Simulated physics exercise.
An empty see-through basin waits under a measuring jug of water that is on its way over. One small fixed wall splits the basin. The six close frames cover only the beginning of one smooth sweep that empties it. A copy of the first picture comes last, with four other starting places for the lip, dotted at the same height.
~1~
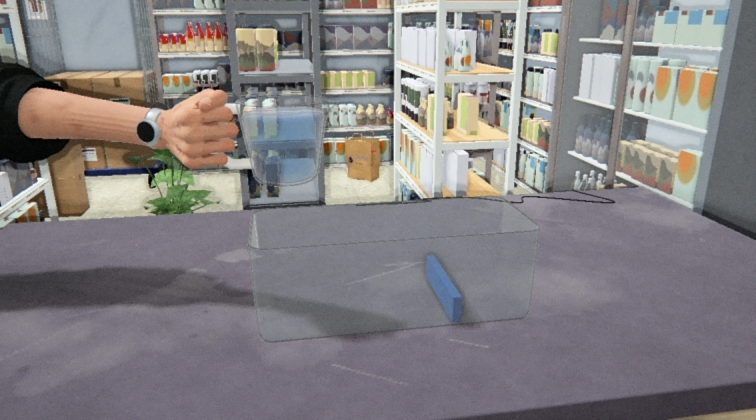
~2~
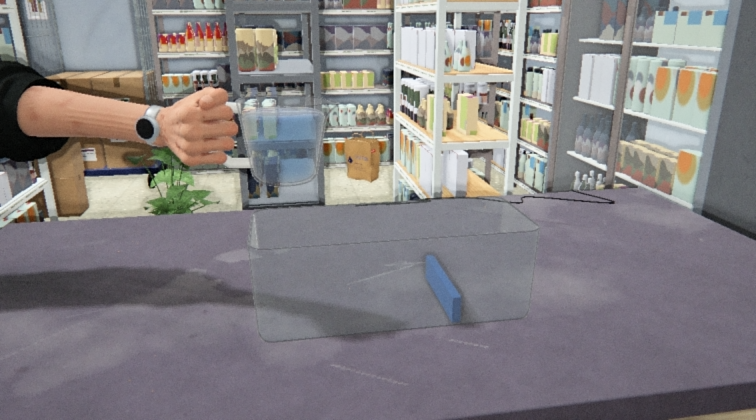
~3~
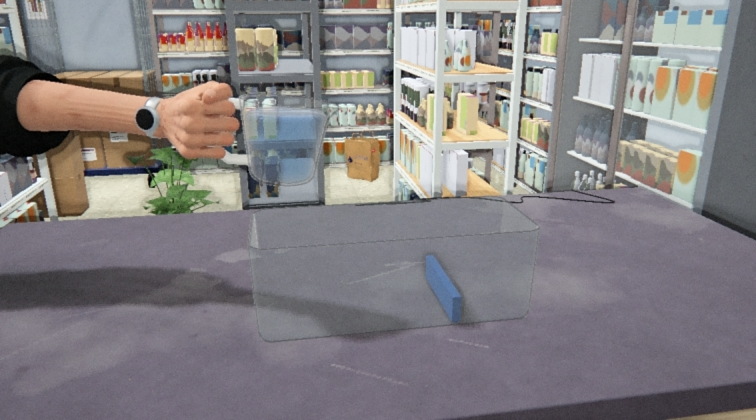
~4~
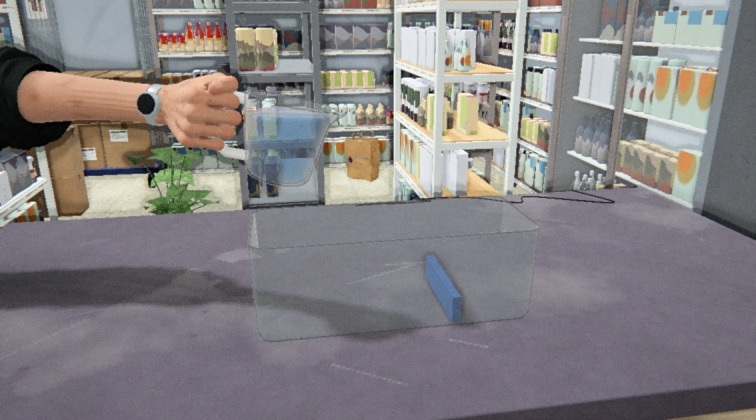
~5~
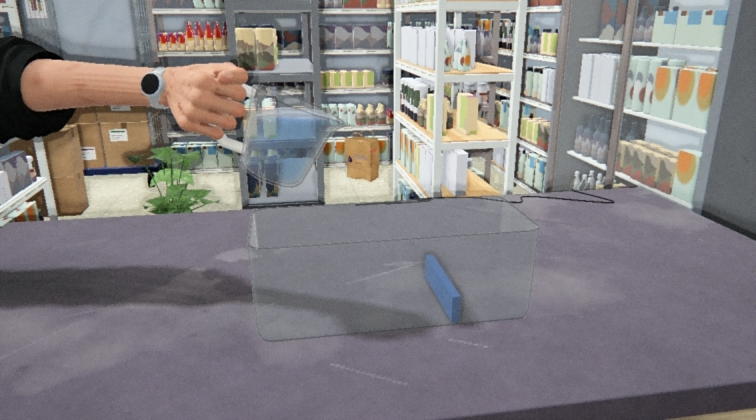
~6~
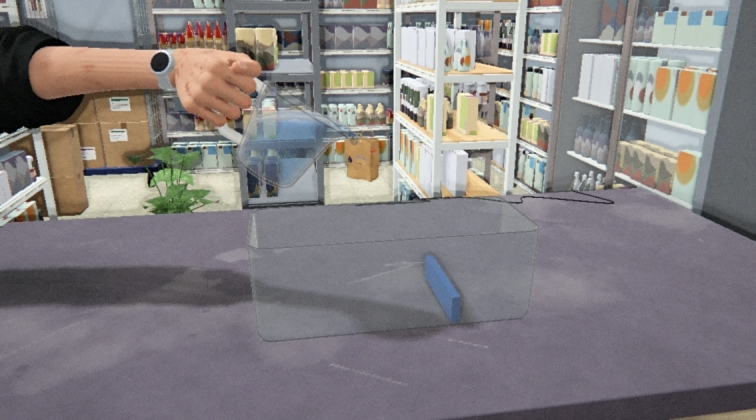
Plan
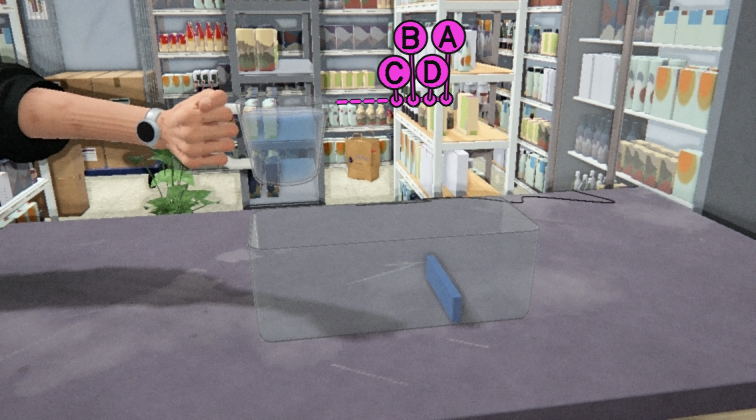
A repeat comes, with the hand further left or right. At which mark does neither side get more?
B beats the others.
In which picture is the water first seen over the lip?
In picture 6.
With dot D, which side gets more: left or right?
More ends on the right.
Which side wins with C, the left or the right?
The left side.
On the marked copy, A at (446, 98); B at (413, 99); C at (396, 100); D at (429, 99).
With A, about 22 % ends left of the wall and 77 % right of it.
With B, about 48 % ends left of the wall and 51 % right of it.
With C, about 72 % ends left of the wall and 28 % right of it.
With D, about 29 % ends left of the wall and 70 % right of it.
